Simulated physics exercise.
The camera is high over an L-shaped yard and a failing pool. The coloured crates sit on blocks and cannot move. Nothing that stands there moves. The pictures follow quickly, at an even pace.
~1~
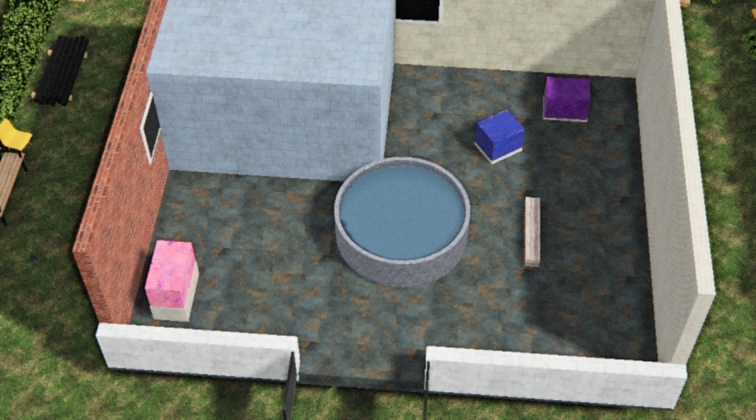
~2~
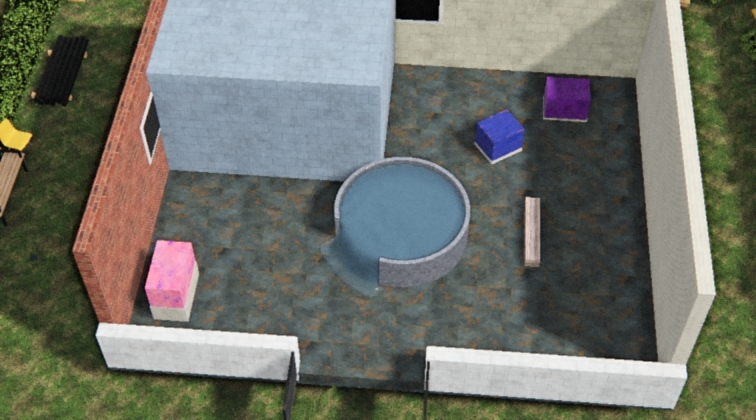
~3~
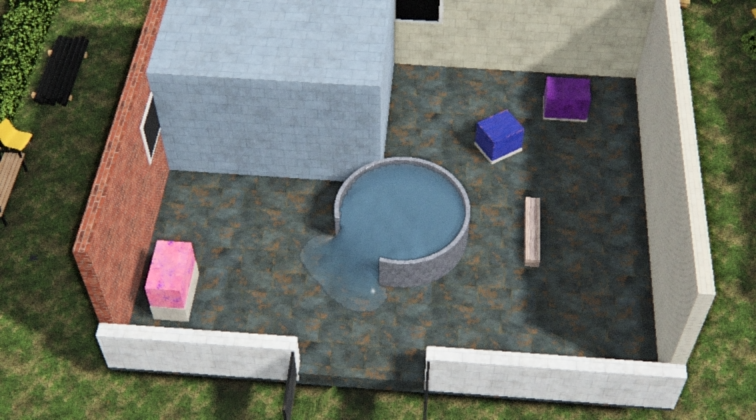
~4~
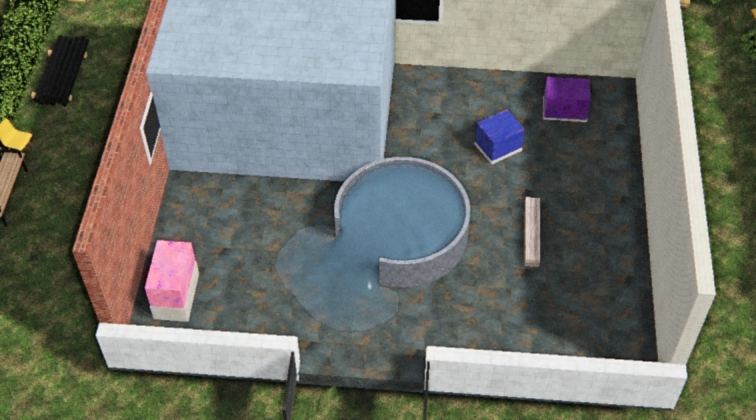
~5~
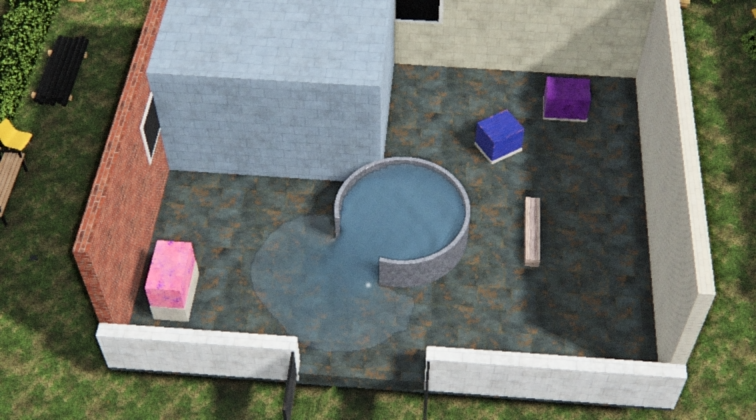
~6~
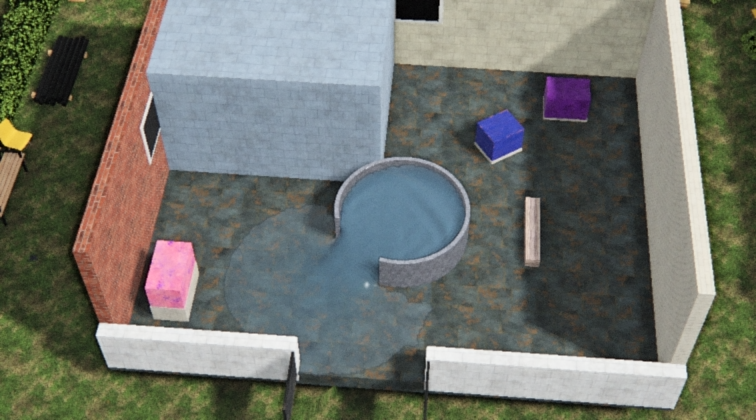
The footage shows a round stone pool in a walled yard, first whole and still, then open at its lower left side as water pours out and spreads in a widening sheet across the dark paving toward the pink block.
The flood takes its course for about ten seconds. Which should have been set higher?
The blue crate stays dry; the purple crate stays dry; the pink crate stays dry.
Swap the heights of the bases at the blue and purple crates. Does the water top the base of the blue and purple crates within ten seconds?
Blue crate is safe; purple crate is spared.
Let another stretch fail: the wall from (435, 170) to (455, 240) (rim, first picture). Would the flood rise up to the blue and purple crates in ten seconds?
My reading: Blue crate takes water; purple crate takes water.
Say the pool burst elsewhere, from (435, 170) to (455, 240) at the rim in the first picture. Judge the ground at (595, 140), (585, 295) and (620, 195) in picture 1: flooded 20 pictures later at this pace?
In that order: Under water, under water, wet.
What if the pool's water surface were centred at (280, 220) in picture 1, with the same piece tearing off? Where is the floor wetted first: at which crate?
The pink crate.
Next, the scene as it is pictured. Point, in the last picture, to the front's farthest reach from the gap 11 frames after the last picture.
At about (124, 347).
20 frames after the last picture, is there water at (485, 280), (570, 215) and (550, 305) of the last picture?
In that order: No water, no water, clear.
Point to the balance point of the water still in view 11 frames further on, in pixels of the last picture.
Roughly at (328, 266).
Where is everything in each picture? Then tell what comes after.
In the first frame, the round tank at (402, 211) is whole and still.
In the second frame, water pours out at (354, 259) and has run to (328, 242).
In the third frame, water pours out at (354, 260) and has run to (307, 249).
In the fourth frame, the front is at (280, 269), out from the gap at (354, 260).
In the fifth frame, water pours out at (354, 260) and has run to (255, 276).
In the sixth frame, water pours out at (354, 260) and has run to a hidden place.
A moment on, water covers 20 % of the floor; the blue crate not reached, the purple crate not reached, the pink crate water round its plinth.
Next, water covers 25 % of the floor; the blue crate not reached, the purple crate not reached, the pink crate water round its plinth.
Then, water covers 25 % of the floor; the blue crate not reached, the purple crate not reached, the pink crate water round its plinth.
Later, water covers 35 % of the floor; the blue crate not reached, the purple crate not reached, the pink crate water round its plinth.
In the end, water covers 35 % of the floor; the blue crate stayed above the water, the purple crate stayed above the water, the pink crate stayed above the water.
